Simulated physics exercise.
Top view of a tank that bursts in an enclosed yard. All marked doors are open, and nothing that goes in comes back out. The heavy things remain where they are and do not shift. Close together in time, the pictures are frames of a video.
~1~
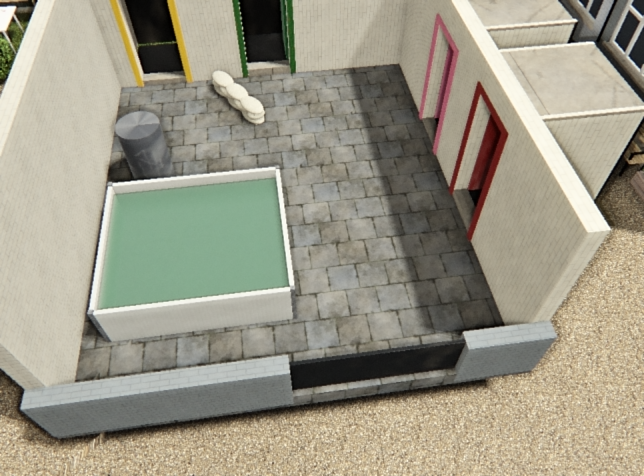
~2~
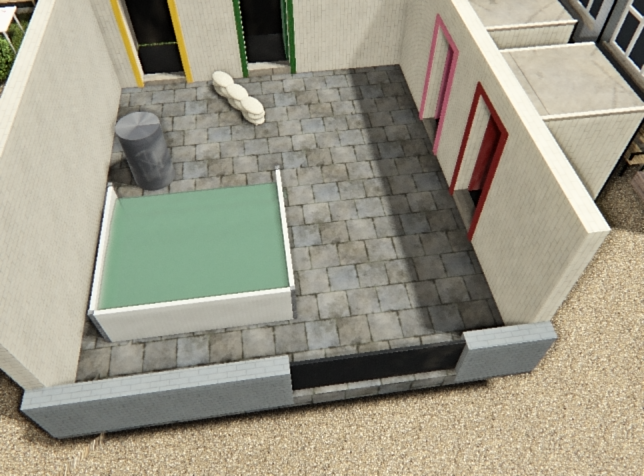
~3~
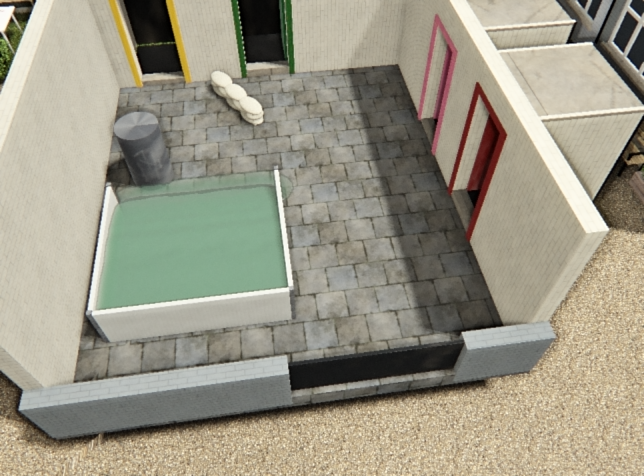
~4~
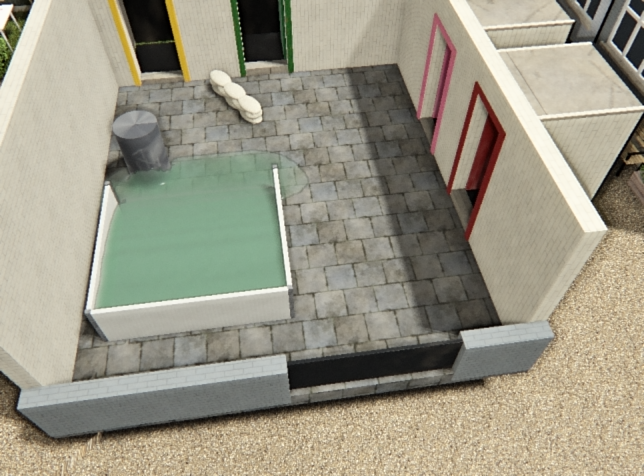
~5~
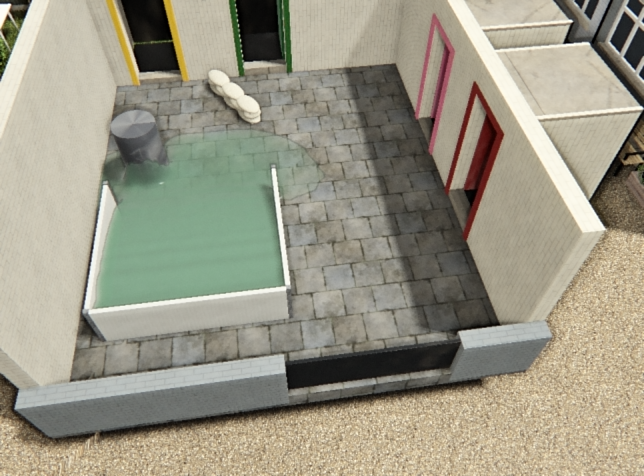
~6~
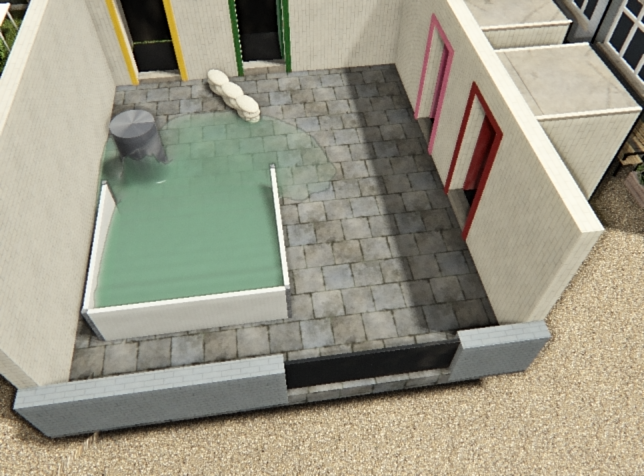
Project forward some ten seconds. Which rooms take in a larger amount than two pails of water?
In the end, the green door takes in no more; the pink door takes in more; the yellow door takes in more; the red door takes in no more.
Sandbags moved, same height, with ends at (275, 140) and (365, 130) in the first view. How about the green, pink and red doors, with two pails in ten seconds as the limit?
Door by door: The green one goes past the limit, then the pink one goes past the limit, then the red one remains within bounds.
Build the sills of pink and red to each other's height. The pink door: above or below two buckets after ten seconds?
So the pink door does not reach it.
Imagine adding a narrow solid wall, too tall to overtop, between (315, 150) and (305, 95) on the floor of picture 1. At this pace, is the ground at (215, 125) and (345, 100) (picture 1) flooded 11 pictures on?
Taking the points in order, the first is inundated and the second is high and dry.
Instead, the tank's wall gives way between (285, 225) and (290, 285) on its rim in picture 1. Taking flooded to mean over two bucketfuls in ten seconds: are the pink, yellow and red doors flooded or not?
Going door by door: The pink door gets too much, the yellow door stays safe, and the red door gets too much.
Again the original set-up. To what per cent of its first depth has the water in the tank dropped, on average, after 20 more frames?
That comes to about 24 per cent.
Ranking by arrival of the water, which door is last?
That is the one in red.
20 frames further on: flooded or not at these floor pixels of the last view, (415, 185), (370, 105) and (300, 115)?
Result, in the order given: Not wetted / wetted / wetted.
A moment on, water covers 40 % of the floor; the green door wet at the sill, nothing in, the pink door not reached, the yellow door under two buckets in, the red door not reached.
Next, water covers 50 % of the floor; the green door wet at the sill, nothing in, the pink door not reached, the yellow door far over two buckets in, the red door not reached.
Then, water covers 60 % of the floor; the green door wet at the sill, nothing in, the pink door wet at the sill, nothing in, the yellow door far over two buckets in, the red door not reached.
Later, water covers 90 % of the floor; the green door wet at the sill, nothing in, the pink door over two buckets in, the yellow door far over two buckets in, the red door wet at the sill, nothing in.
In the end, water covers 95 % of the floor; the green door wet at the sill, nothing in, the pink door far over two buckets in, the yellow door far over two buckets in, the red door wet at the sill, nothing in.
